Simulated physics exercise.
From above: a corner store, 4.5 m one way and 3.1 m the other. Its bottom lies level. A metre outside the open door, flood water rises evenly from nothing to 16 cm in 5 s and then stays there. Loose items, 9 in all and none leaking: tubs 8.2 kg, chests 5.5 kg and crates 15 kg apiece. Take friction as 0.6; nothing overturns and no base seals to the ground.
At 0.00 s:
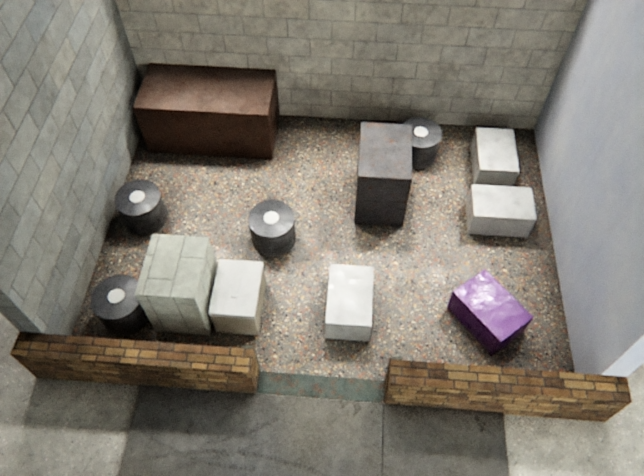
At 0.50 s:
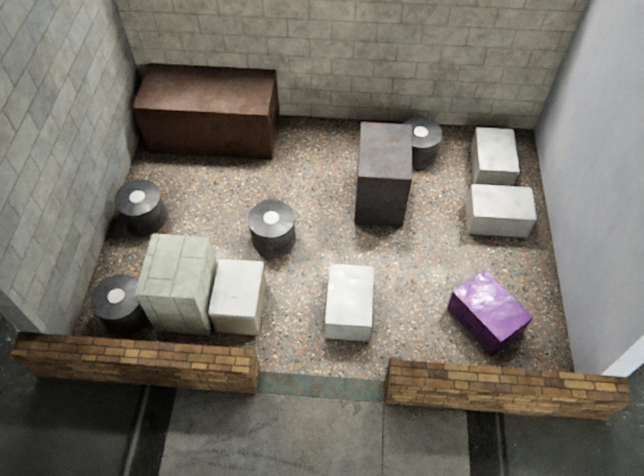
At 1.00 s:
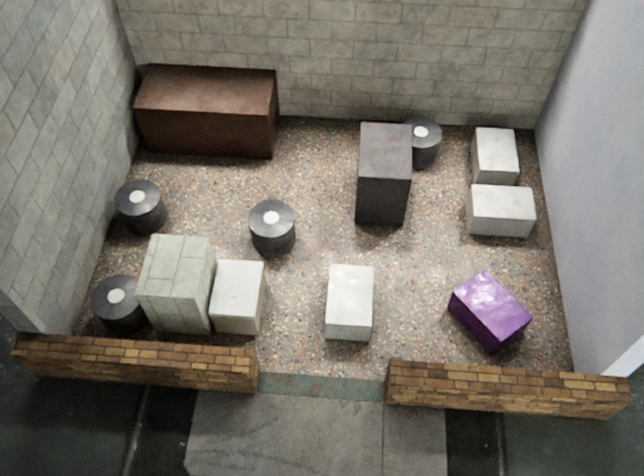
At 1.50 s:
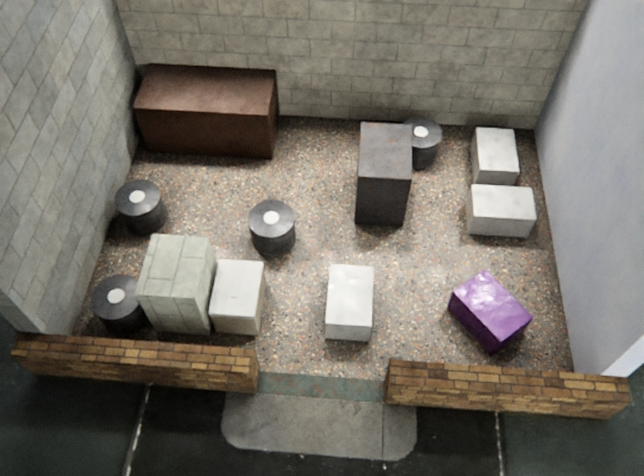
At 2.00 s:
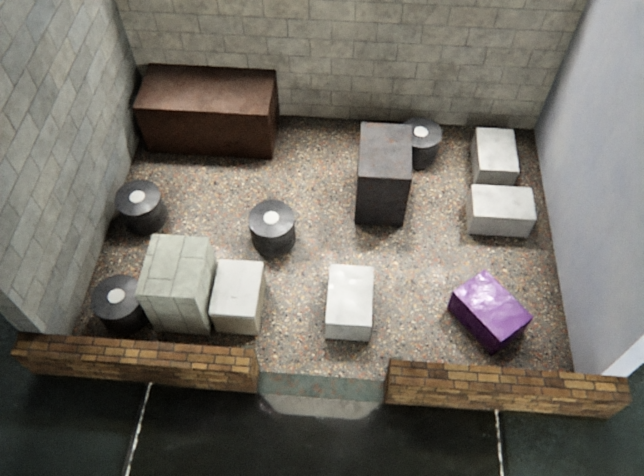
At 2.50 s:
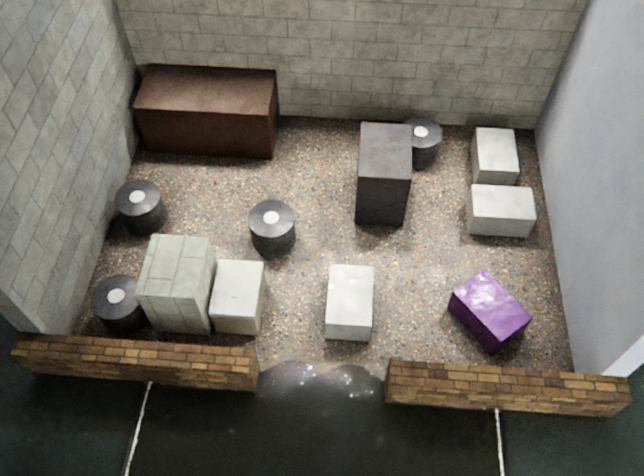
At the start, a purple crate, pale blocks and dark round drums sit on a speckled floor inside walls, with grey paving outside the front opening. Dark water then spreads over the paving from the sides, narrowing the dry patch until the doorway strip is covered, while the objects stay still.
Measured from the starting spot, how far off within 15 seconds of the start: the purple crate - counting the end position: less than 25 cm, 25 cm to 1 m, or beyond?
Purple crate is nudged along.
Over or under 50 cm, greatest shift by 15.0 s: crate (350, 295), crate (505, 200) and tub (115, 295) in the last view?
In that order: More, past it, under.
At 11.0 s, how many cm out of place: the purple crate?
About 0 cm.
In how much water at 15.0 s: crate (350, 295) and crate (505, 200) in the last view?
Roughly 7 and 9 cm.
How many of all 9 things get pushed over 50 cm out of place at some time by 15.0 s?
I count 5.
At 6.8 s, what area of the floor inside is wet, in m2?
Roughly 9.5 m2.
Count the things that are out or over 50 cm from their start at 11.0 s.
I count 4.
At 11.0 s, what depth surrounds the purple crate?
Roughly 5 cm.
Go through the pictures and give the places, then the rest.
The first frame shows the purple crate at (493, 304), on the bottom; 0.0 m2 under water; 0 of 9 have shifted.
The second frame shows the purple crate at (493, 304) rests on the ground; water covers 0.0 m2; 0 of 9 have shifted.
The third frame shows the purple crate at (493, 304) rests on the ground; 0.0 m2 under water; 0 of 9 have shifted.
The fourth frame shows the purple crate at (493, 304) rests on the ground; water covers 0.0 m2; 0 of 9 have shifted.
The fifth frame shows the purple crate at (493, 304) rests on the ground; 0.0 m2 under water; 0 of 9 have shifted.
The sixth frame shows the purple crate at (493, 304), on the bottom; 0.0 m2 under water; 0 of 9 have shifted.
After 3.5 s the purple crate is near (493, 304), 0.0 m from its start, aground; 0 afloat.
After 6.8 s the purple crate is near (493, 304), 0.0 m from its start, aground; 0 afloat.
After 11.0 s the purple crate is near (493, 304), 0.0 m from its start, aground; 7 afloat.
After 15.0 s the purple crate is near (453, 323), 0.4 m from its start, afloat; 9 afloat.
